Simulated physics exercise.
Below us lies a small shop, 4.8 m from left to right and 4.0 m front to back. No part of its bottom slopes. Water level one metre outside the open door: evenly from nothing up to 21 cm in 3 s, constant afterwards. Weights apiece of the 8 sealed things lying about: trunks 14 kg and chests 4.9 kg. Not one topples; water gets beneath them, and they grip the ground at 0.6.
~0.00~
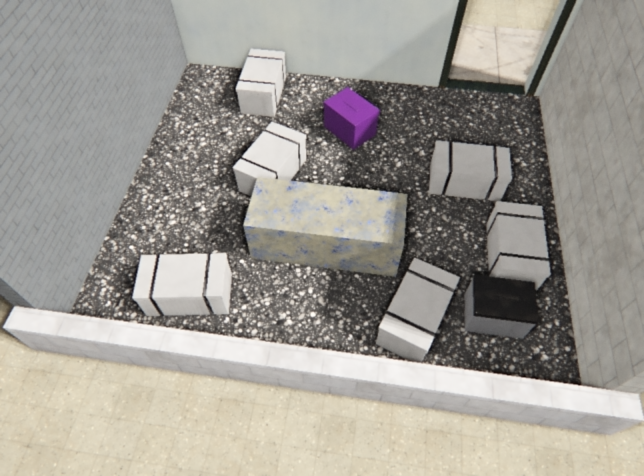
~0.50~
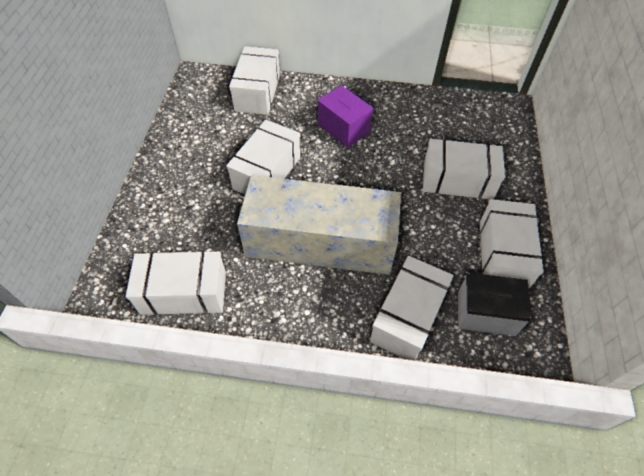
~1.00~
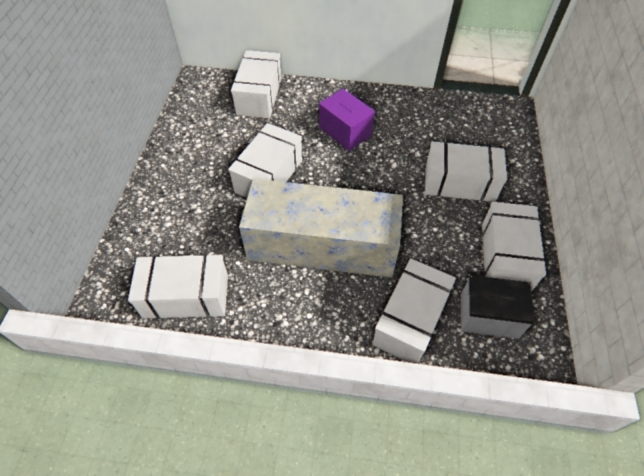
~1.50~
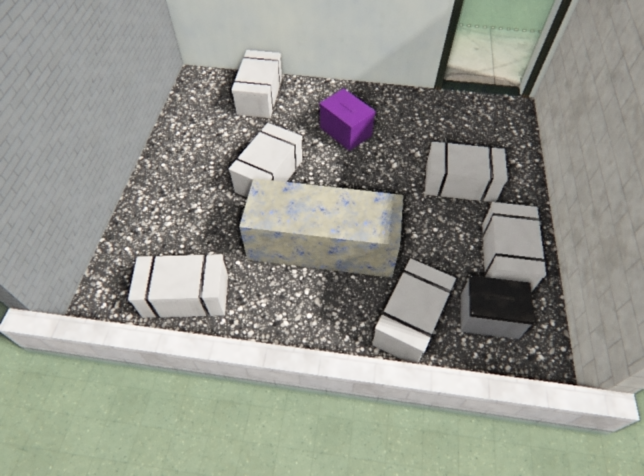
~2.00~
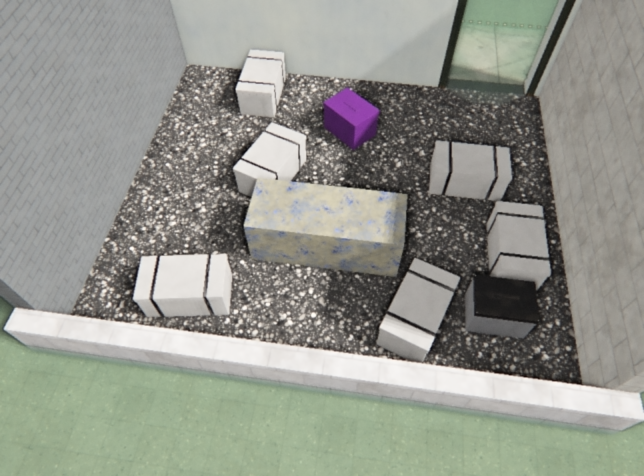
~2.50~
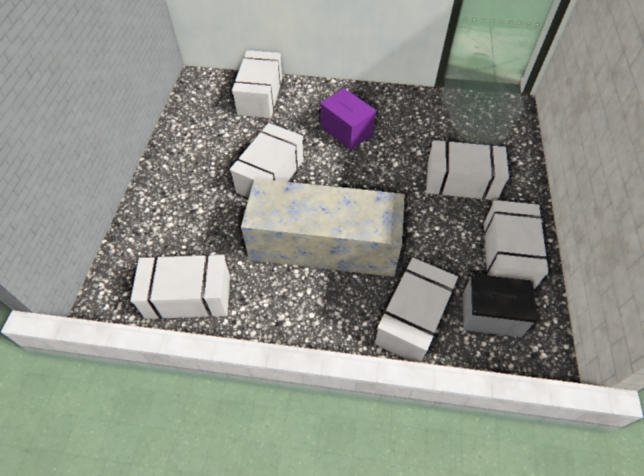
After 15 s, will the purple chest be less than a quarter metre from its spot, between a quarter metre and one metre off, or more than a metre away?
It'll show a moderate shift.
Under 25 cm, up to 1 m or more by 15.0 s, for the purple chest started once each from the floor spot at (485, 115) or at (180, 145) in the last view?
So, one try each: It goes a long distance the first time and goes a long distance the second.
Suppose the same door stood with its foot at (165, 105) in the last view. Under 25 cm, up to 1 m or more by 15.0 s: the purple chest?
By then the purple chest has been carried a long way.
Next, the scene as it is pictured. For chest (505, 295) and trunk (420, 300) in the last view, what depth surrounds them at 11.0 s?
Roughly 13 and 8 cm.
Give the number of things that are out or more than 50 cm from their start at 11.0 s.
By that time the total stands at 5.
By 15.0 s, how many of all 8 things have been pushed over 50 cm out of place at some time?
That comes to 8.
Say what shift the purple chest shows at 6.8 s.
Shift: About 0 cm.
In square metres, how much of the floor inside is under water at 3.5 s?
That flooded area is roughly 3.5 m2.
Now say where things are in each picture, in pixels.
In the first frame, the purple chest at (351, 106), on the bottom; 0.0 m2 under water; 0 of 8 have shifted.
In the second frame, the purple chest at (345, 104), on the bottom; 0.0 m2 under water; 0 of 8 have shifted.
In the third frame, the purple chest at (347, 107), on the bottom; 0.0 m2 under water; 0 of 8 have shifted.
In the fourth frame, the purple chest at (347, 107), on the bottom; 0.0 m2 under water; 0 of 8 have shifted.
In the fifth frame, the purple chest at (351, 106), on the bottom; 0.2 m2 under water; 0 of 8 have shifted.
In the sixth frame, the purple chest at (348, 107) rests on the ground; water covers 0.8 m2; 0 of 8 have shifted.
After 3.5 s the purple chest is near (348, 107), 0.0 m from its start, aground; 0 afloat.
After 6.8 s the purple chest is near (348, 106), 0.0 m from its start, aground; 3 afloat.
After 11.0 s the purple chest is near (346, 100), 0.1 m from its start, afloat; 6 afloat.
After 15.0 s the purple chest is near (400, 107), 0.6 m from its start, afloat; 8 afloat.
